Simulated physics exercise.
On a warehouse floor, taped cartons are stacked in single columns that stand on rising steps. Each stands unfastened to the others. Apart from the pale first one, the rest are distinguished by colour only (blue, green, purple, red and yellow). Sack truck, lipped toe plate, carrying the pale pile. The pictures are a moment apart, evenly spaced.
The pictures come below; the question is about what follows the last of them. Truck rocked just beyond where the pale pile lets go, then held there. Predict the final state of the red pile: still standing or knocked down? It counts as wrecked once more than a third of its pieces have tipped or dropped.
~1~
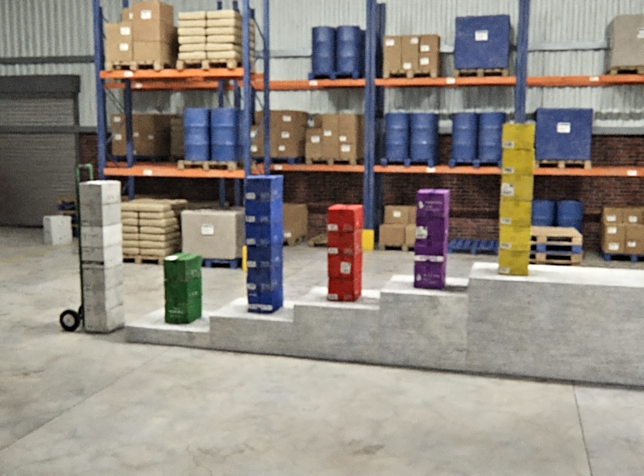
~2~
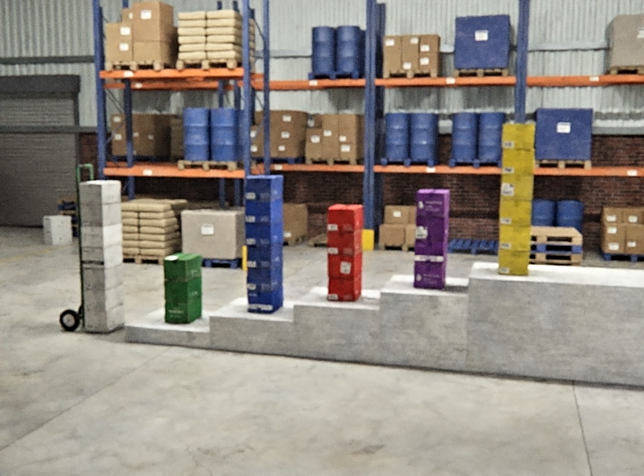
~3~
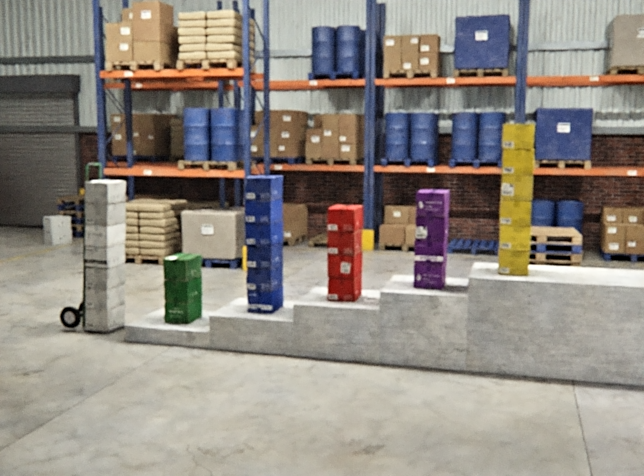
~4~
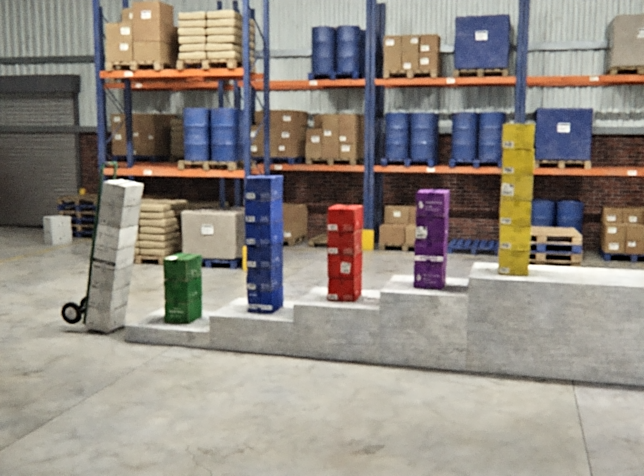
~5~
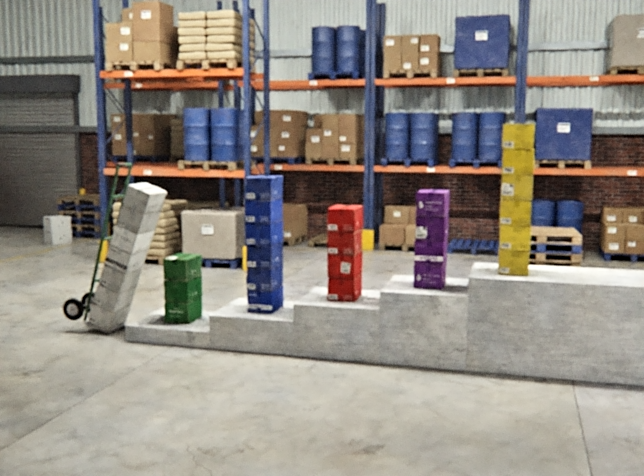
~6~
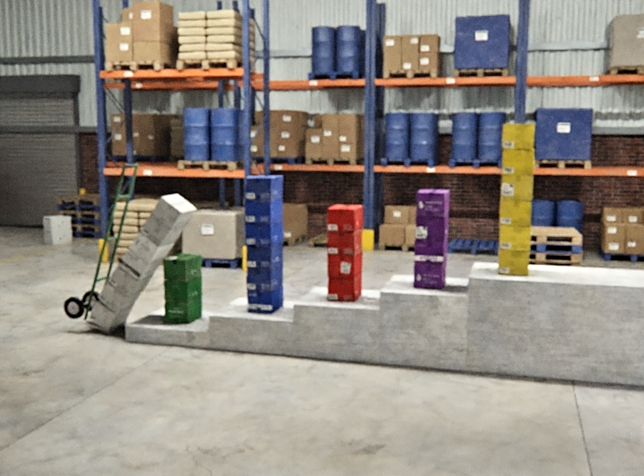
Still standing.
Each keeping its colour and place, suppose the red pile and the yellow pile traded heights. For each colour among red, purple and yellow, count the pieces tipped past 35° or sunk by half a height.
Per pile: Red 0; purple 0; yellow 0.
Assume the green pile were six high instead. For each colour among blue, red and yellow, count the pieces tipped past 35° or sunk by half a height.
Going pile by pile: Blue 5, red 4, yellow 0.
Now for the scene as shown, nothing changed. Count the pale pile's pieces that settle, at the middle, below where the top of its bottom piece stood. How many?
Tally at the end: 1.
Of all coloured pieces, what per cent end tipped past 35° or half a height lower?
Around 10 percent.
Just after the last frame, 6 of the pale pile down; none of the 4 red cartons down (0 of 23 in all colours); top red carton unmoved; top green carton moved a little.
A moment on, 6 of the pale pile down; none of the 4 red cartons down (0 of 23 in all colours); top red carton unmoved; top green carton tilted barely.
Further on, 6 of the pale pile down; none of the 4 red cartons down (0 of 23 in all colours); top red carton unmoved; top green carton tilted well over.
When it is over, 6 of the pale pile down; none of the 4 red cartons down (2 of 23 in all colours); top red carton unmoved; top green carton tilted well over. In pixels of the last frame, middles, top red carton near (346, 218), top green carton near (212, 273).
